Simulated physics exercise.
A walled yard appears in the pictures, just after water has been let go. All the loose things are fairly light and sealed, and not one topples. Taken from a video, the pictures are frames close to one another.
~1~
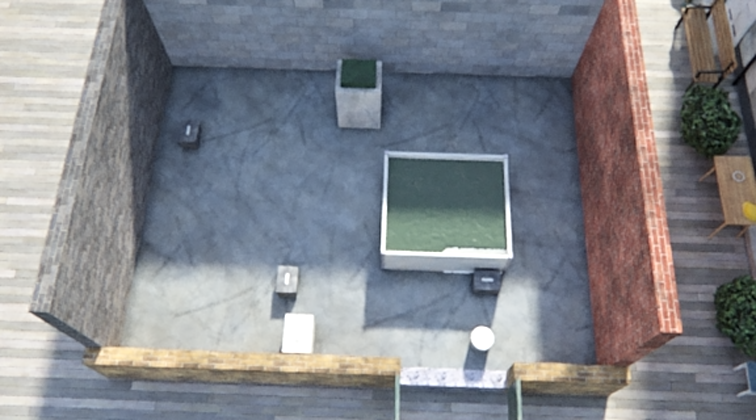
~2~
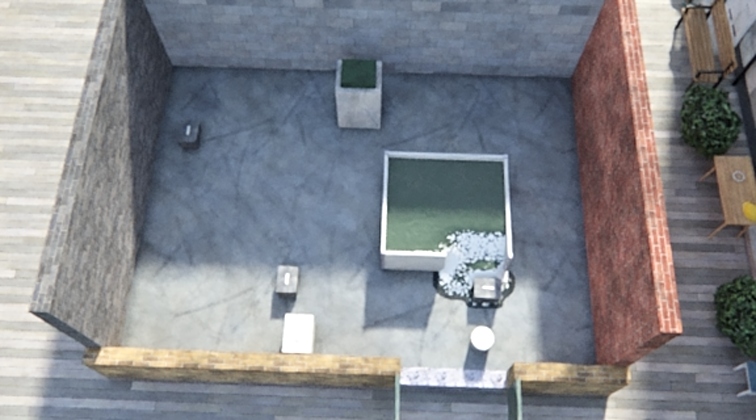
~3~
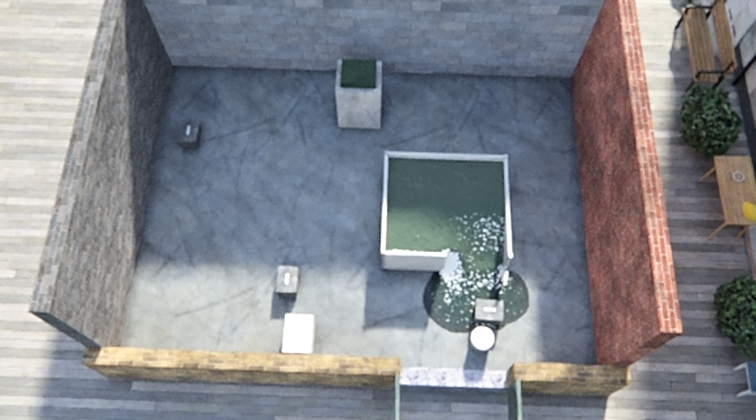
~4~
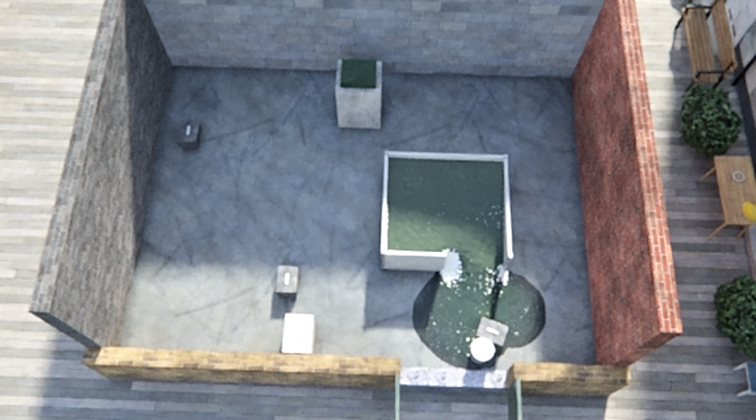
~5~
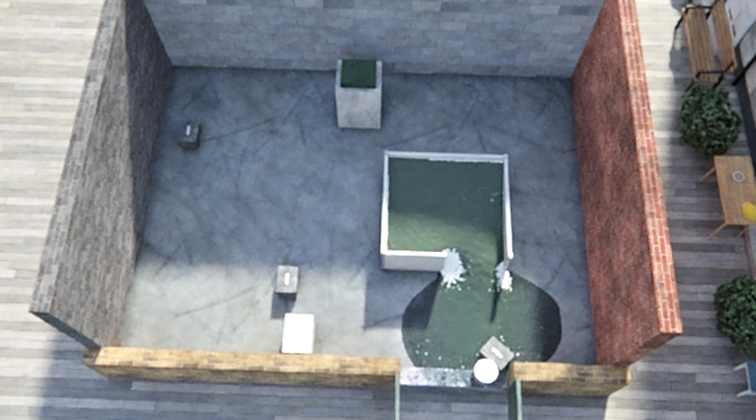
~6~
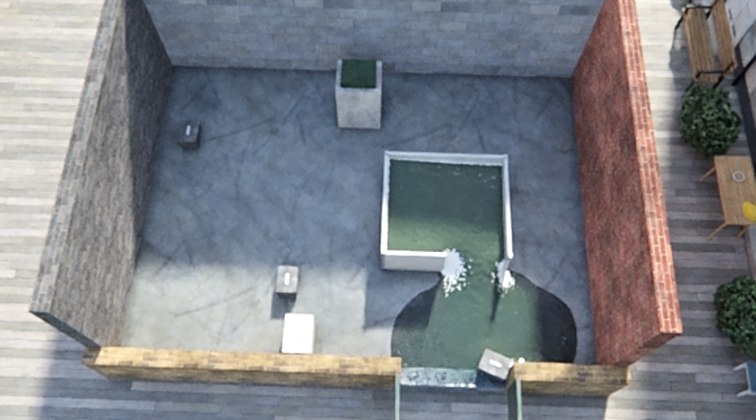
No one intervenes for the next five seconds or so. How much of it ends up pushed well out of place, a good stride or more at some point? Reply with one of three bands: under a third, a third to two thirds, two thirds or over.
A third to two thirds.
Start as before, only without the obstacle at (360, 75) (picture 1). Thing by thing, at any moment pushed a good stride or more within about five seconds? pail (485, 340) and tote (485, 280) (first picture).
Got that far, got that far.
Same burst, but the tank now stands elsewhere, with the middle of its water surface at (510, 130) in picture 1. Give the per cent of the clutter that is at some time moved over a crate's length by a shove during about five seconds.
By my count it is some 80 %.
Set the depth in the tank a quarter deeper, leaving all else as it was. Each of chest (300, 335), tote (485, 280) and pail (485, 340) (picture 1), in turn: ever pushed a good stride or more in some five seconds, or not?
The first reached the mark, the second reached the mark, the third reached the mark.
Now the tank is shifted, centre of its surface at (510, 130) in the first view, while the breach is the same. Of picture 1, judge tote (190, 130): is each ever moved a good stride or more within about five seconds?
I reckon it stopped short.
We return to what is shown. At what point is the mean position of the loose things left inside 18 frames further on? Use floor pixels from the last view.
Roughly (255, 248).
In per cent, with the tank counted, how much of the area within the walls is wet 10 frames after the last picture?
About 25 in a hundred.
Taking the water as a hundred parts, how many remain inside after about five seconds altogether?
I make it 60 per cent.
A moment on, 2 of 5 are well off their spots; 0 afloat.
Next, 2 of 5 are well off their spots; 0 afloat.
Later, 2 of 5 are well off their spots; 0 afloat.
In the end, 2 of 5 are well off their spots, and 2 have been at some point; 0 afloat.
